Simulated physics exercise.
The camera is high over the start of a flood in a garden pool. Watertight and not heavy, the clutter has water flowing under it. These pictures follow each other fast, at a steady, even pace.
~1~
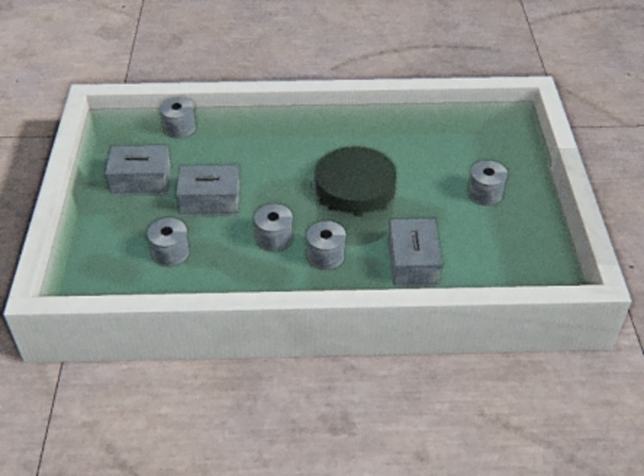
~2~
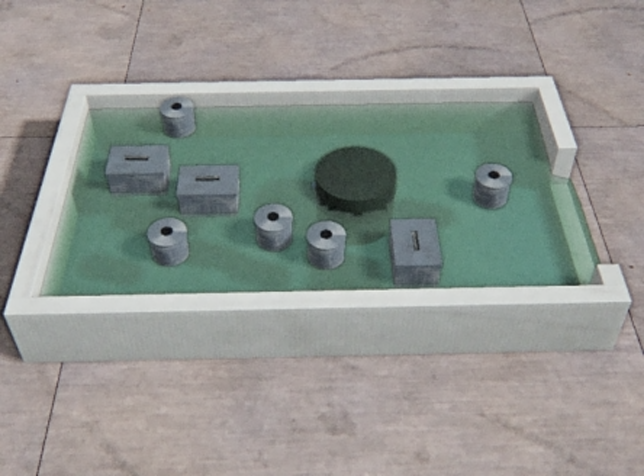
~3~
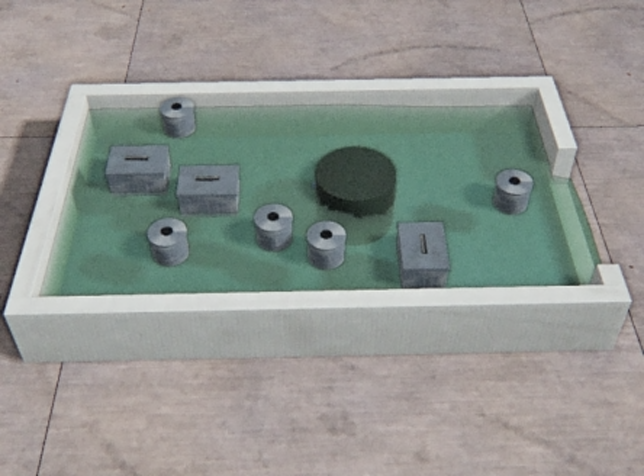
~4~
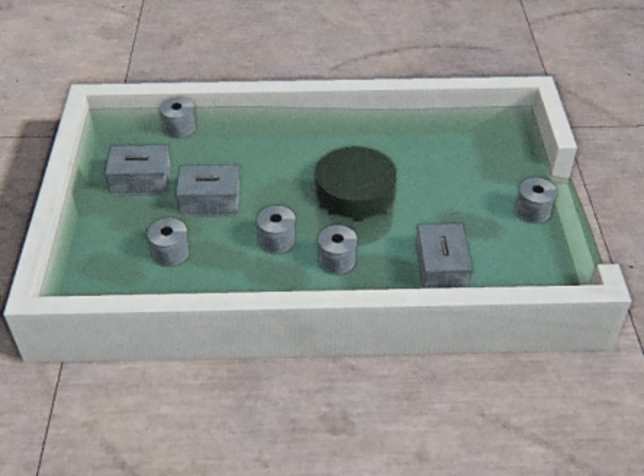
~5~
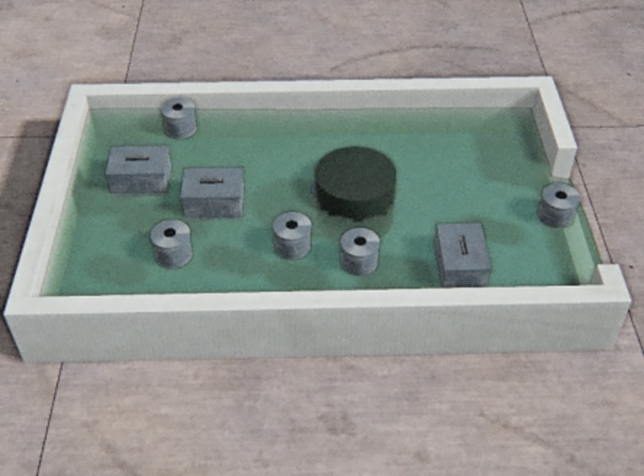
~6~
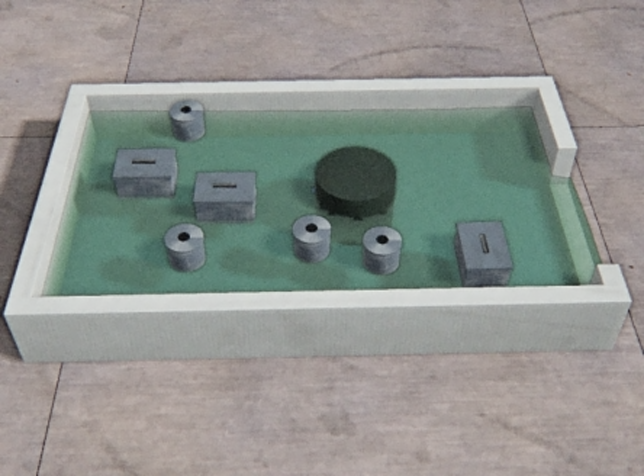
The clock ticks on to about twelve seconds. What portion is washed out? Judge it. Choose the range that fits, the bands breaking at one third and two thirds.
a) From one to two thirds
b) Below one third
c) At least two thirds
(a) From one to two thirds.
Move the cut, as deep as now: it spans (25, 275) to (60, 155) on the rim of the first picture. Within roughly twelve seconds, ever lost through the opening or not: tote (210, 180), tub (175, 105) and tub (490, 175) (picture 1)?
My answer, each in turn: Lost, lost, not lost.
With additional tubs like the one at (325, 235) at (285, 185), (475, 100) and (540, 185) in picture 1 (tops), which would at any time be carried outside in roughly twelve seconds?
Copy one leaves the room, copy two leaves the room, copy three leaves the room.
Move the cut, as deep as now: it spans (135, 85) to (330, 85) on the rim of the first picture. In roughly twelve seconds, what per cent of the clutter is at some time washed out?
Close to 50 percent.
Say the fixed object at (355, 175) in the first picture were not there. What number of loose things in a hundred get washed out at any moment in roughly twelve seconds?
I'd say near 40 out of every hundred.
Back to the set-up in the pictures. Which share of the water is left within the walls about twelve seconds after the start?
I'd put it near 52 per cent.
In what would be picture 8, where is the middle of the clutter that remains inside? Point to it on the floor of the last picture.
(305, 247).
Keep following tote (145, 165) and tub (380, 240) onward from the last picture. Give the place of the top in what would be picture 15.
Tops end up close to (168, 171) and (536, 237) respectively.
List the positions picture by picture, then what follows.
The first frame shows a tote at (415, 242), afloat; a tub at (326, 235) floats; 0 of 8 have shifted.
The second frame shows a tote at (415, 242), afloat; a tub at (326, 235) floats; 0 of 8 have shifted.
The third frame shows a tote at (423, 245), afloat, close to its start; a tub at (326, 235), afloat; 1 of 8 have shifted.
The fourth frame shows a tote at (444, 247) floats, close to its start; a tub at (338, 239), afloat, close to its start; 3 of 8 have shifted.
The fifth frame shows a tote at (463, 246) floats, close to its start; a tub at (360, 242), afloat, close to its start; 4 of 8 have shifted.
The sixth frame shows a tote at (484, 245) floats, a stride from its start; a tub at (382, 240) floats, a stride from its start; 7 of 8 have shifted.
A moment on, 1 of 8 are out; 7 afloat.
Next, 2 of 8 are out; 6 afloat.
Later, 3 of 8 are out; 5 afloat.
In the end, 4 of 8 are out; 4 afloat.
